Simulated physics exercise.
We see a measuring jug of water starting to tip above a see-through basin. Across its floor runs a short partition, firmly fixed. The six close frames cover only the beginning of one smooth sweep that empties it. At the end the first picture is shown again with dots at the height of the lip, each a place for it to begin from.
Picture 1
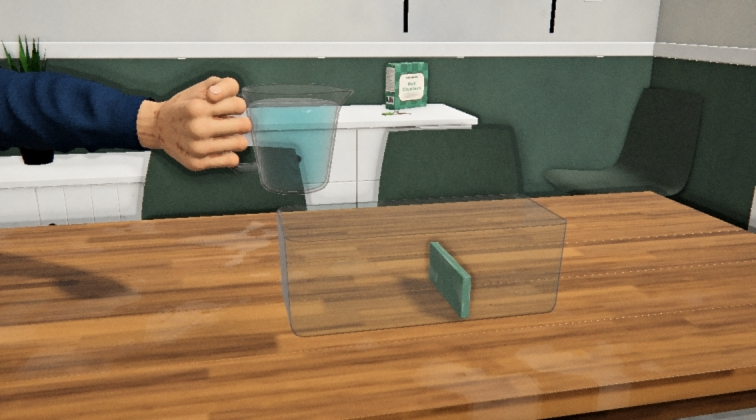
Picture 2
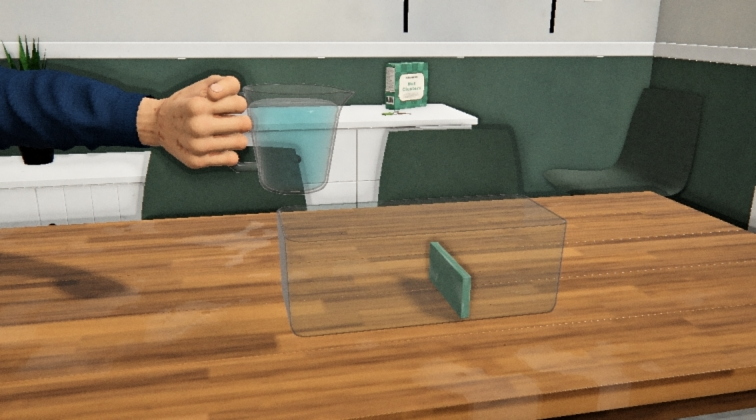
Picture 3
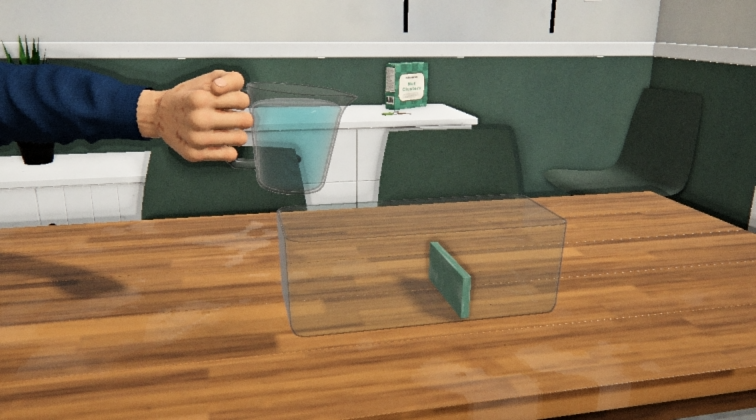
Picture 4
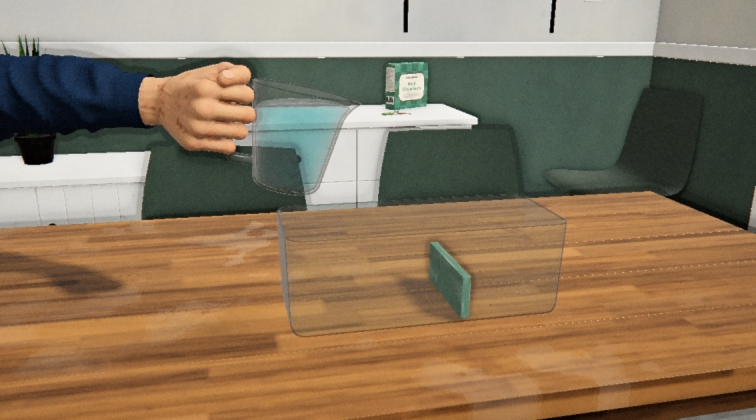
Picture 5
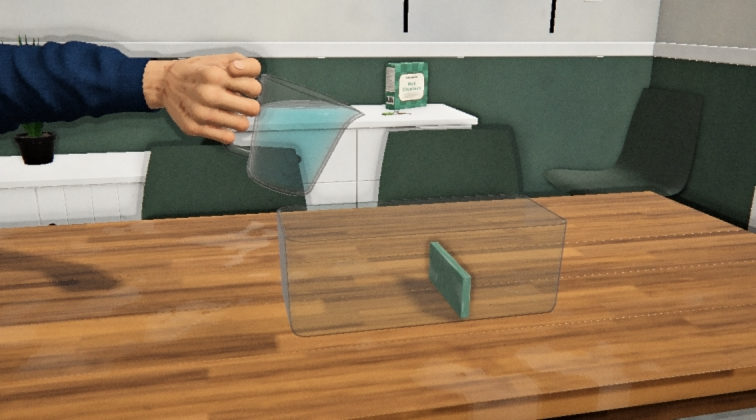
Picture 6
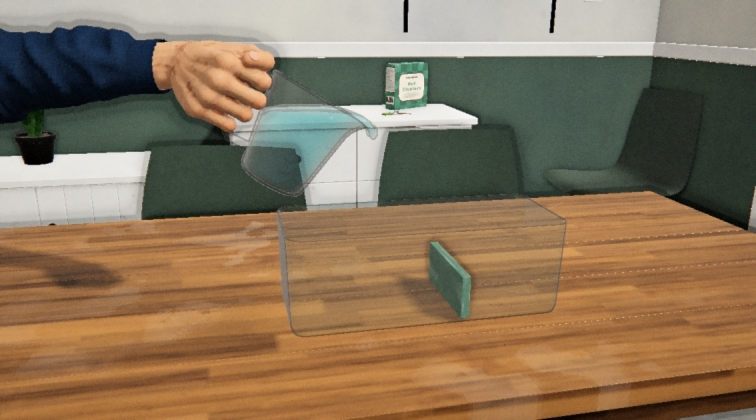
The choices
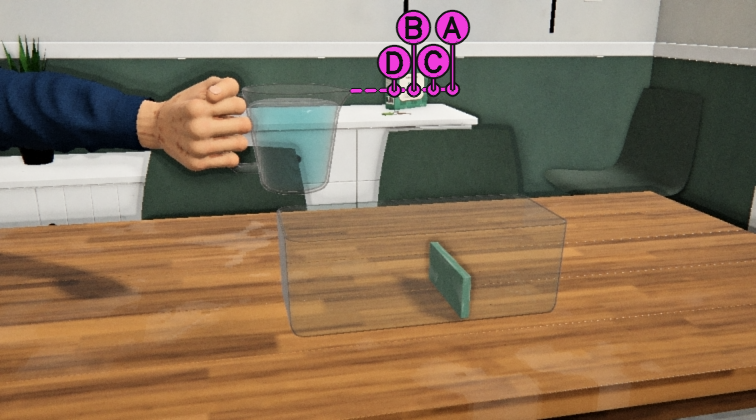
At first, a hand at the left holds a clear jug of blue water nearly upright above a see-through basin with a short green partition, on a wooden table. The hand then tilts the jug to the right, slowly and then further, until water slips over its lip.
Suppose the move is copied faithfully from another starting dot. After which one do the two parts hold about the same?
The best spot is B.
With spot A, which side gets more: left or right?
The right one.
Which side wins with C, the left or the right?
The right side.
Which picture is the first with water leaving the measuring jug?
Picture 6.
On the marked copy, A at (452, 89); B at (413, 89); C at (433, 89); D at (394, 90).
Choosing A, about 7 % ends left of the wall and 92 % right of it.
Choosing B, about 48 % ends left of the wall and 52 % right of it.
Choosing C, about 21 % ends left of the wall and 78 % right of it.
Choosing D, about 80 % ends left of the wall and 19 % right of it.
